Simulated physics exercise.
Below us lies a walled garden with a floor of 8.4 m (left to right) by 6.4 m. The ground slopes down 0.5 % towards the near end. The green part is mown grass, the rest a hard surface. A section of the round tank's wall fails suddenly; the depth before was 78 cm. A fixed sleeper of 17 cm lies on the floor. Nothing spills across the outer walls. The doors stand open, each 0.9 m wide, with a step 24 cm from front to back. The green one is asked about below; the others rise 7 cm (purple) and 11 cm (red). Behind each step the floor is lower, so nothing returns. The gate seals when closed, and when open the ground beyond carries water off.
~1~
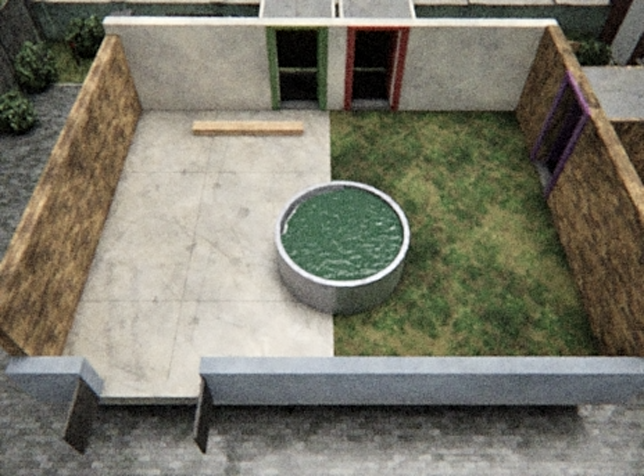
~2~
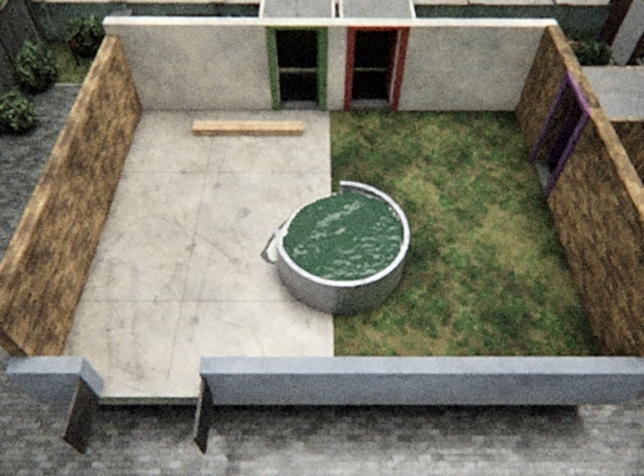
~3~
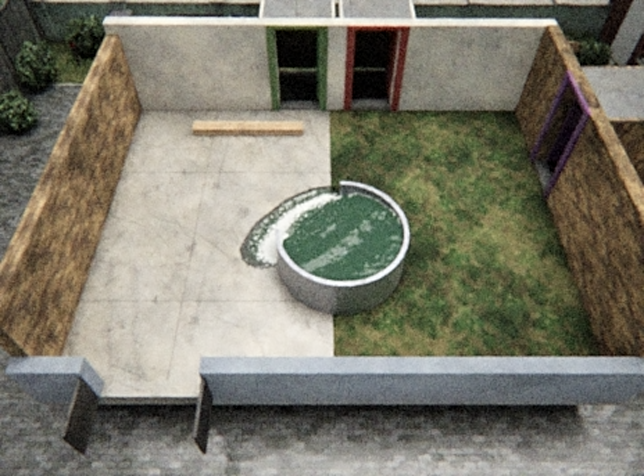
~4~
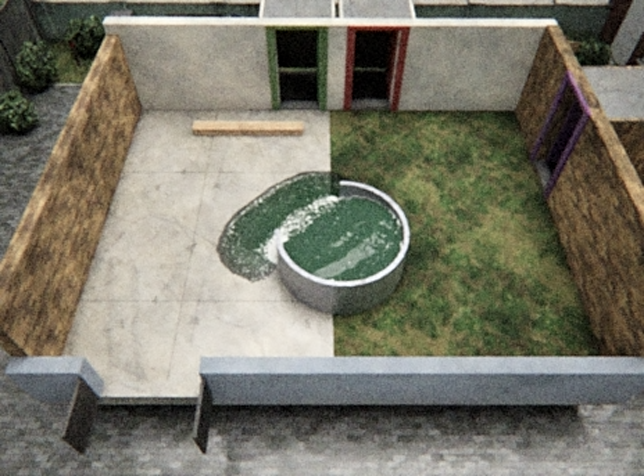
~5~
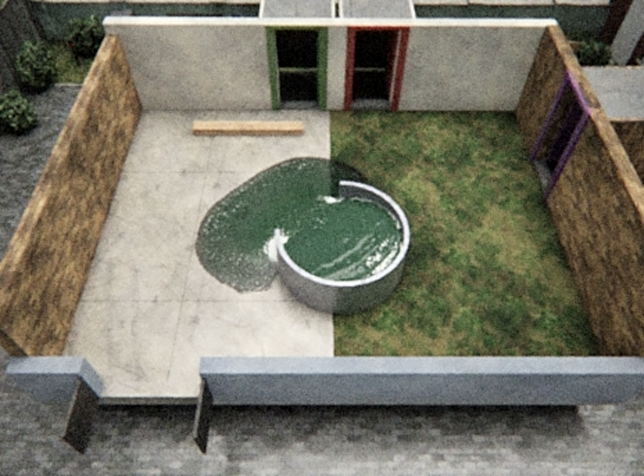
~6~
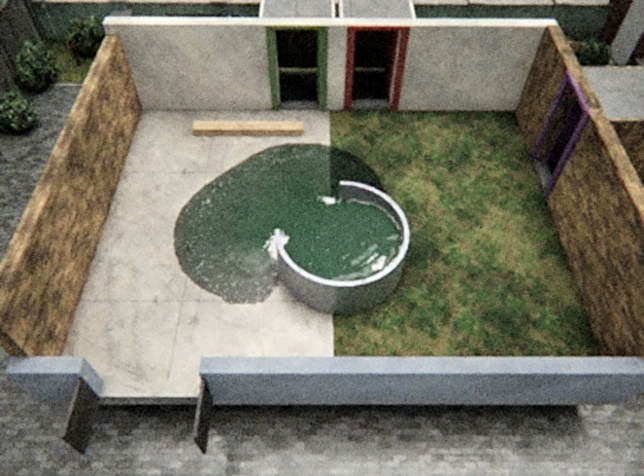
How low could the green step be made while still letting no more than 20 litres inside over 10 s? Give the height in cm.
Some 12.5 cm above the ground.
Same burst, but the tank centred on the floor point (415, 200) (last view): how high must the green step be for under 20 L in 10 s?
Then roughly 23 cm.
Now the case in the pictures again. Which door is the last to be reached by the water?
The purple one.
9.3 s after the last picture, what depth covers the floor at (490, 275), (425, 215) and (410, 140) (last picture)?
In that order: 1, 4 and 5 cm.
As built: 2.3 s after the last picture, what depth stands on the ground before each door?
Depths in cm: Green 9, purple 0, red 6.
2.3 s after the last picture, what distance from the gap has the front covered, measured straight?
About 5.0 m.
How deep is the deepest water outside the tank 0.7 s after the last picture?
About 28 cm.
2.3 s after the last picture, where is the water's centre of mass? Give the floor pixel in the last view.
At about (235, 187).
Then, 0.7 s after the last picture water covers 35 % of the floor, deepest (28 cm) near (290, 231); 6 cm at the green door, 0 litres in over its 6 cm step.
Then, 2.3 s after the last picture water covers 45 % of the floor, deepest (36 cm) near (136, 133); 9 cm at the green door, 33 litres in over its 6 cm step.
Then, 9.3 s after the last picture water covers 85 % of the floor, deepest (8 cm) near (56, 381); 4 cm at the green door, 84 litres in over its 6 cm step.
At the green door as built, the water peaked near 15 cm, 3.5 s after the last picture.
Run again over the same 10 s with other heights there, 35 litres in over 10.5 cm, 13 litres over 14 cm. The limit of 20 litres is kept from about 12.5 cm up.
